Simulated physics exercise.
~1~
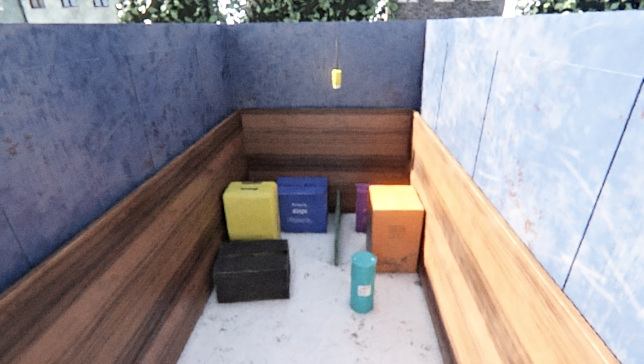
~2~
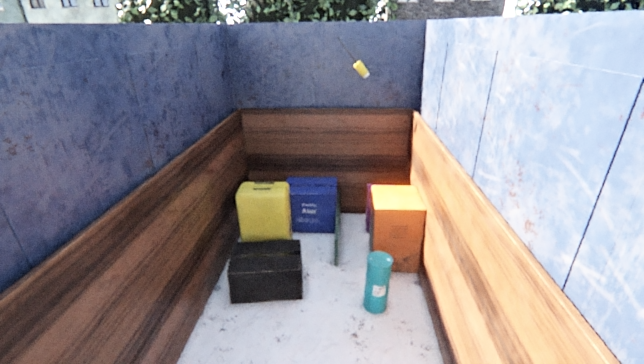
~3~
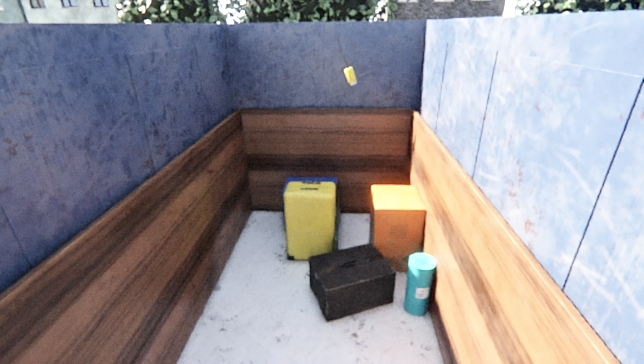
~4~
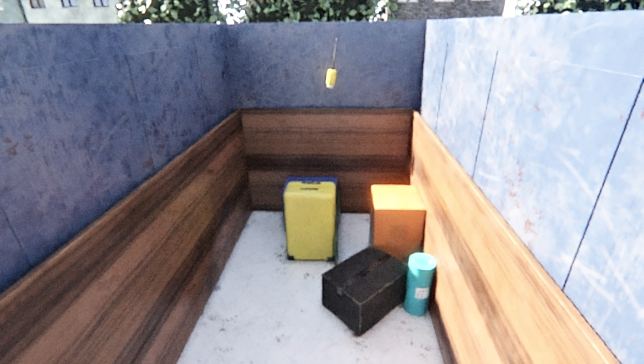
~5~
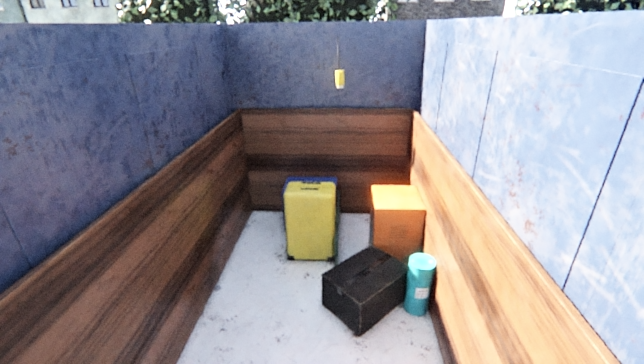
The view looks forward into the load bay of a moving van, with blue walls, low wooden boards and a small yellow lamp hanging on a cord. A yellow case stands at the left beside a blue box, with a black box in front, a turquoise canister near the middle, and a purple box partly hidden by an orange one at the right. As the lamp swings, the load shifts right and the purple box drops from sight. The black box slides far across towards the canister, while the yellow case moves in front of the blue box. The black box turns slightly, then everything rests, the case and canister upright and the orange box still in place.
